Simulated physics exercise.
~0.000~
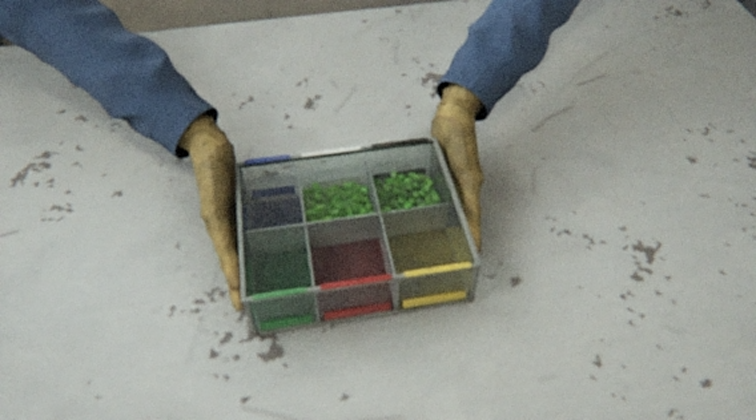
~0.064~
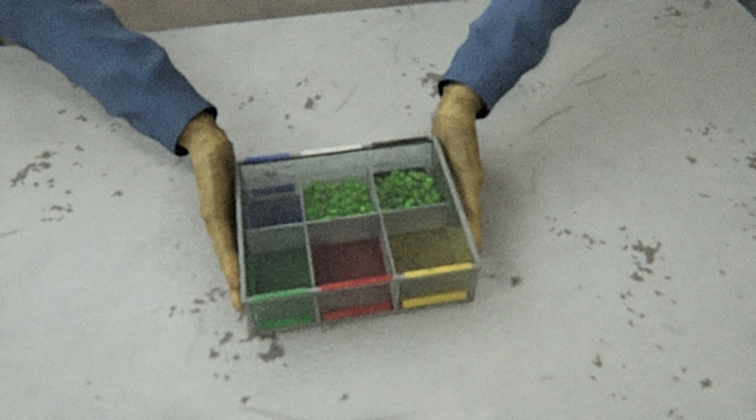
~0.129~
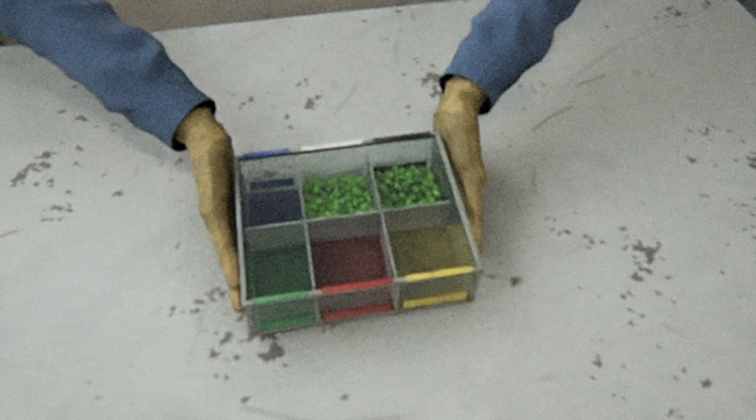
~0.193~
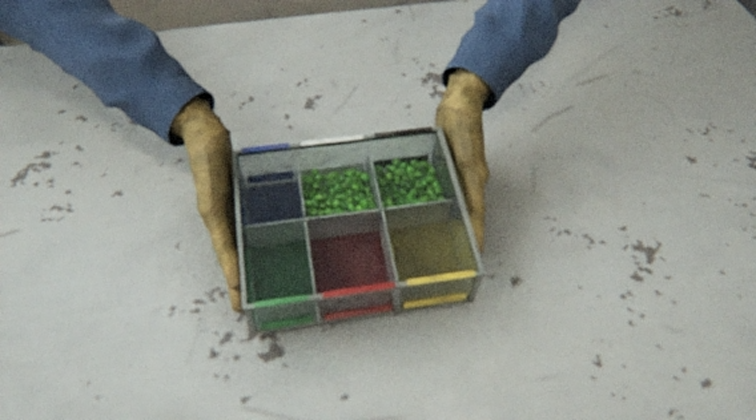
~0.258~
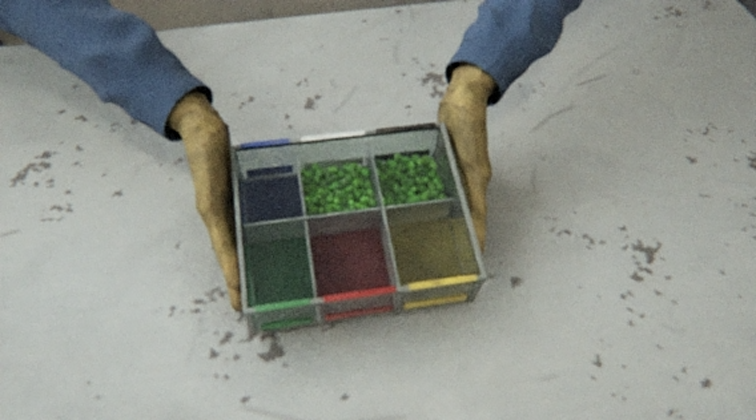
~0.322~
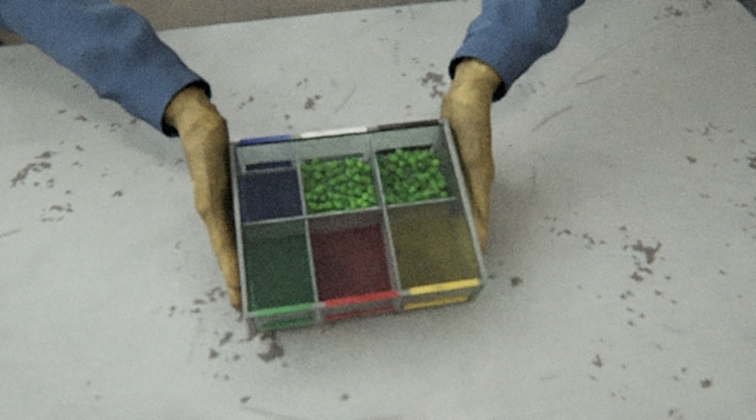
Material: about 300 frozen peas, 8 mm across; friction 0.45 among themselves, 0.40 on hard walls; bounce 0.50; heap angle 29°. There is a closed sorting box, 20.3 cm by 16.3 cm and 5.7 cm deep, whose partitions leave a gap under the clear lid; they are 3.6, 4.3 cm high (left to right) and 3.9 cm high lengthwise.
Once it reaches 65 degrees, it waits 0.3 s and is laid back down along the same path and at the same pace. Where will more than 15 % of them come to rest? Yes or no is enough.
Red compartment, no; blue compartment, no; green compartment, no; yellow compartment, no; white compartment, yes; black compartment, yes.
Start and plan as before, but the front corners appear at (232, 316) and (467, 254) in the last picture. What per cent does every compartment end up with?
By the end red holds 0%, blue holds 0%, green holds 0%, yellow holds 0%, white holds 50% and black holds 45%.
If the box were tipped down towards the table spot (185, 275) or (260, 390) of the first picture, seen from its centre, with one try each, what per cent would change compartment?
Roughly 0 per cent on the first try and 5 per cent on the second.
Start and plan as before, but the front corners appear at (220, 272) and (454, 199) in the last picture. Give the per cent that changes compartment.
It comes to around 0 per cent in that case.
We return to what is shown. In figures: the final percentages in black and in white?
In the black compartment 45 percent, in the white 50 percent.
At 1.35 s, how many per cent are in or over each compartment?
You'd see red at 0, blue at 0, green at 0, yellow at 0, white at 55 and black at 45 per cent.
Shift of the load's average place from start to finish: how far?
I'd say close to 1.0 cm in total.
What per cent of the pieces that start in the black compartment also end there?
Roughly 100 per cent.
After 1.35 s, tilt 65 degrees; white 55 %, black 45 %.
Then, at 2.04 s, tilt 32 degrees; white 50 %, black 45 %.
After 2.76 s, tilt 0 degrees; white 50 %, black 45 %.
In the end, at 3.3 s, red 0 %, blue 0 %, green 0 %, yellow 0 %, white 50 %, black 45 %.
